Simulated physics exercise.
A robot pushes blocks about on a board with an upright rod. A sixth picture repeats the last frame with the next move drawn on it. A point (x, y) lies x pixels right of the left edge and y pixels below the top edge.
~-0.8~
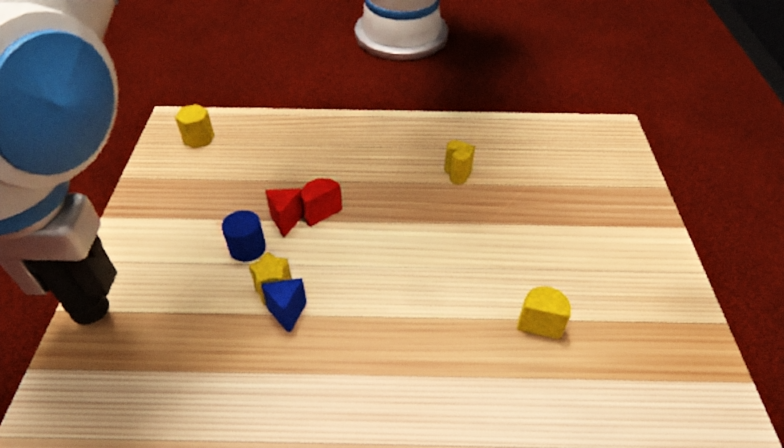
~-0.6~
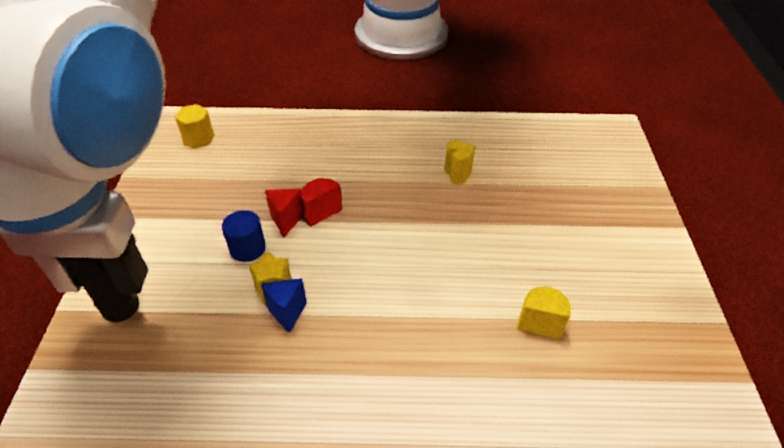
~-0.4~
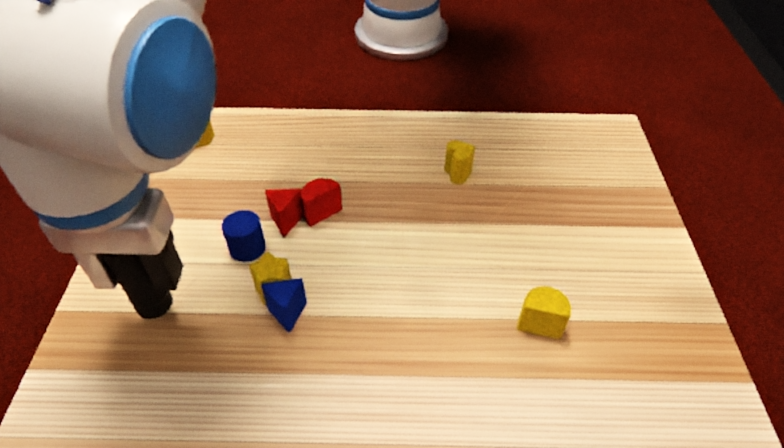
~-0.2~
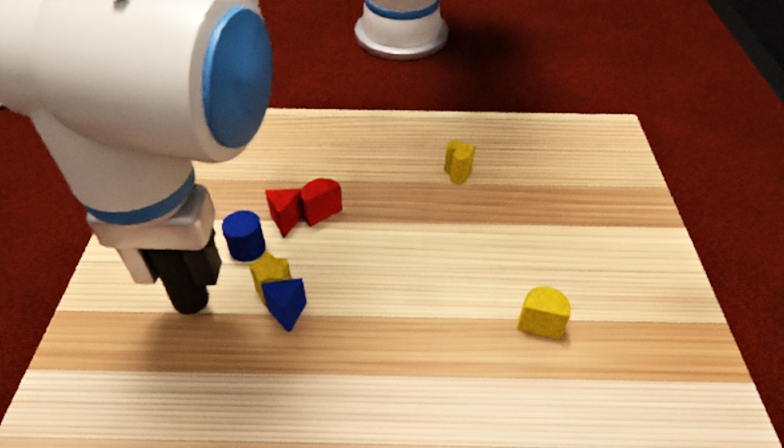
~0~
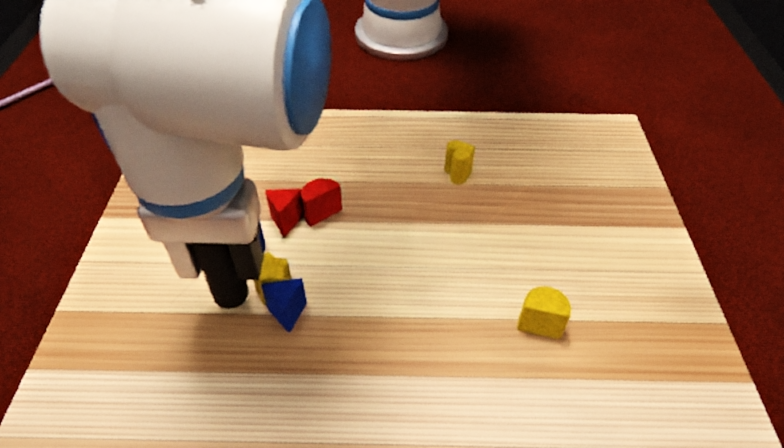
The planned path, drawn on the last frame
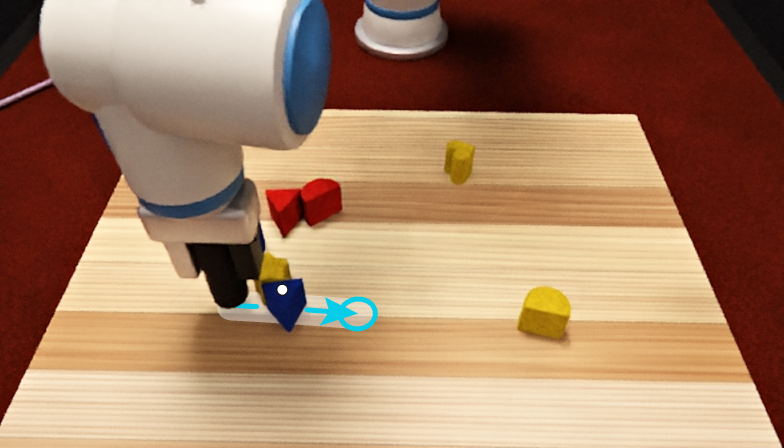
A robot arm slides its black rod rightward across the board toward the still blocks.
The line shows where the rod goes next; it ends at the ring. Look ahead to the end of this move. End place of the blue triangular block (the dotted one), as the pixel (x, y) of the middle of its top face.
Put as a pixel place, it's (363, 316).
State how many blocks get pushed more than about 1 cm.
Count: 2.
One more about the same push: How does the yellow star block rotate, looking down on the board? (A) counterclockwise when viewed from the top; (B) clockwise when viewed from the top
Correct choice: A.
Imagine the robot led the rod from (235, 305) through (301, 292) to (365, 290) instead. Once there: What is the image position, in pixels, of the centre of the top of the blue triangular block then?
Close to (318, 294).
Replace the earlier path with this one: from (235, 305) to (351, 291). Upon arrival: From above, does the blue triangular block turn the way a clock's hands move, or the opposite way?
If we look at it from overhead, the blue triangular block pivots clockwise.
The line goes from (235, 305) directly to (358, 314); the dot is on the blue triangular block.
What follows on the original path. One third of the way, rod (275, 298); yellow star block (288, 260), turned 35° anticlockwise; blue triangular block (309, 296), turned 15° clockwise.
Two thirds of the way, rod (317, 300); yellow star block (295, 258), turned 60° anticlockwise; blue triangular block (337, 305), turned 80° clockwise.
At the end, rod (357, 303); blue round block unmoved; yellow star block (295, 258), turned 60° anticlockwise; blue triangular block (363, 316), turned 120° clockwise.
